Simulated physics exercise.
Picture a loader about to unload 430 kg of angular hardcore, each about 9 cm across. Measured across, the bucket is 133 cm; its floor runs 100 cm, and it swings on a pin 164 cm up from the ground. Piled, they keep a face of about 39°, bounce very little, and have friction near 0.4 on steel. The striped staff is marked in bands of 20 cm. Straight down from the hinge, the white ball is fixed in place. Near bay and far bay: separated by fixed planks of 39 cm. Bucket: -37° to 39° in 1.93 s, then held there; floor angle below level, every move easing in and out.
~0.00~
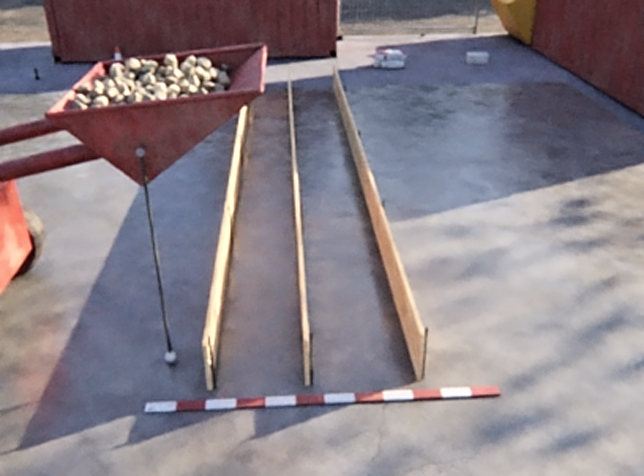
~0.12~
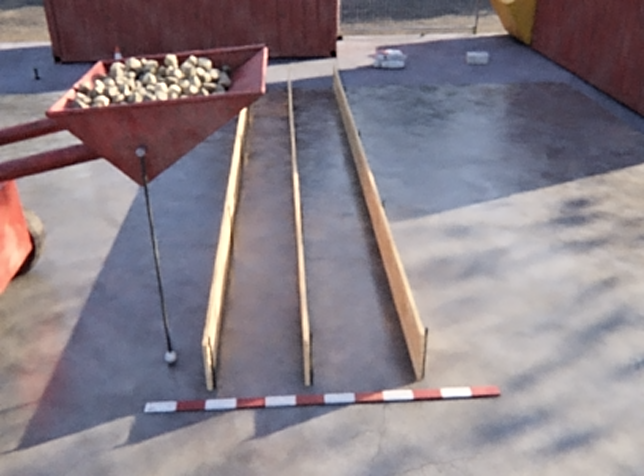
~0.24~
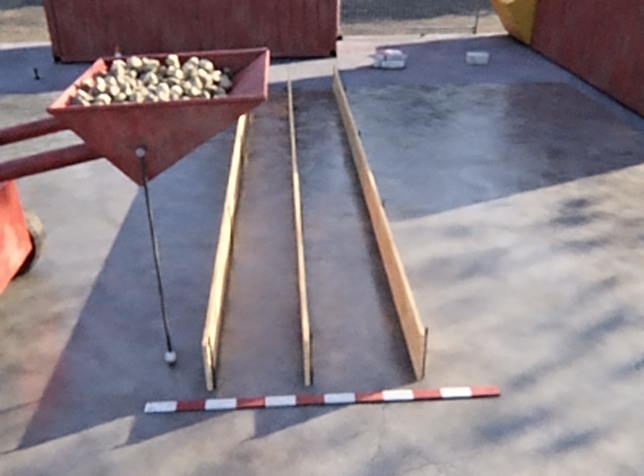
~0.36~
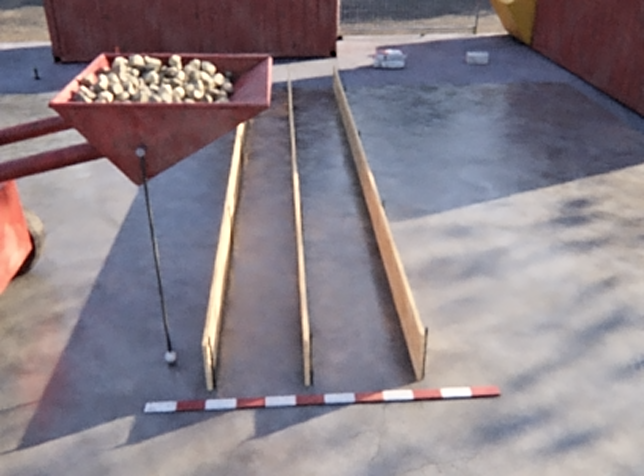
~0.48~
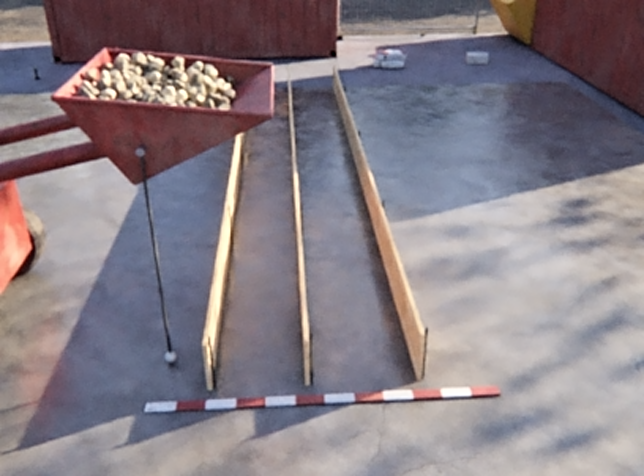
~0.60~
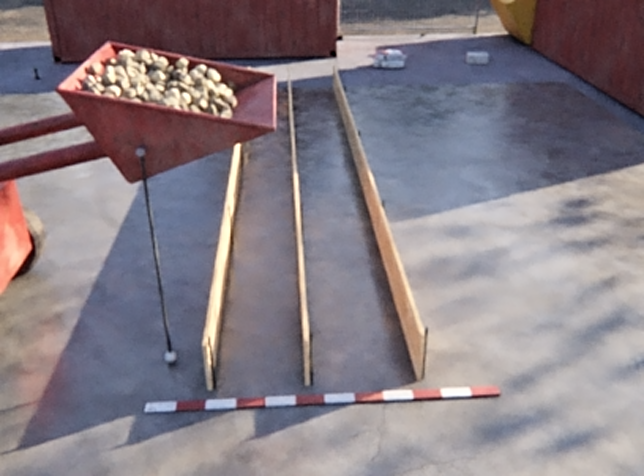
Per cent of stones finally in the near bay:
About 65 %.
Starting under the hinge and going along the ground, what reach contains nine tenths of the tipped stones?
Around 150 centimetres.
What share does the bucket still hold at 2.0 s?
Near 45 in a hundred.
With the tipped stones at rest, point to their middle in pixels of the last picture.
Roughly at pixel (293, 295).
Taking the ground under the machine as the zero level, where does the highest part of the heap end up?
About 44 cm higher than the ground.
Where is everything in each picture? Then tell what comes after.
The first picture shows lip at (262, 91), floor tilted -37°, highest stones at (166, 67).
The second picture shows lip at (263, 93), floor tilted -36°, highest stones at (167, 67); the stones move at 0.1 m/s on average.
In the third picture, the bucket is at -34°, its lip at (265, 98); the top of the load is at (151, 67); the stones move at 0.1 m/s on average.
In the fourth picture, the bucket is at -30°, its lip at (269, 106); the top of the load is at (138, 65); the stones move at 0.1 m/s on average.
The fifth picture shows lip at (272, 117), floor tilted -25°, highest stones at (132, 63); the stones move at 0.2 m/s on average.
In the sixth picture, the bucket is at -20°, its lip at (275, 129); the top of the load is at (132, 61); the stones move at 0.2 m/s on average.
After 1.5 s the floor is at 27°; 100 % in the bucket; the foremost stones are at (237, 161).
After 2.0 s the floor is at 39°; 47 % in the bucket, 49 % in the near bay, 5 % in the far bay; the foremost stones are at (320, 269).
After 2.4 s the floor is at 39°; 9 % in the bucket, 67 % in the near bay, 24 % in the far bay; the foremost stones are at (377, 291).
After 5.2 s the floor is at 39°; 0 % in the bucket, 63 % in the near bay, 37 % in the far bay; the foremost stones are at (389, 294).
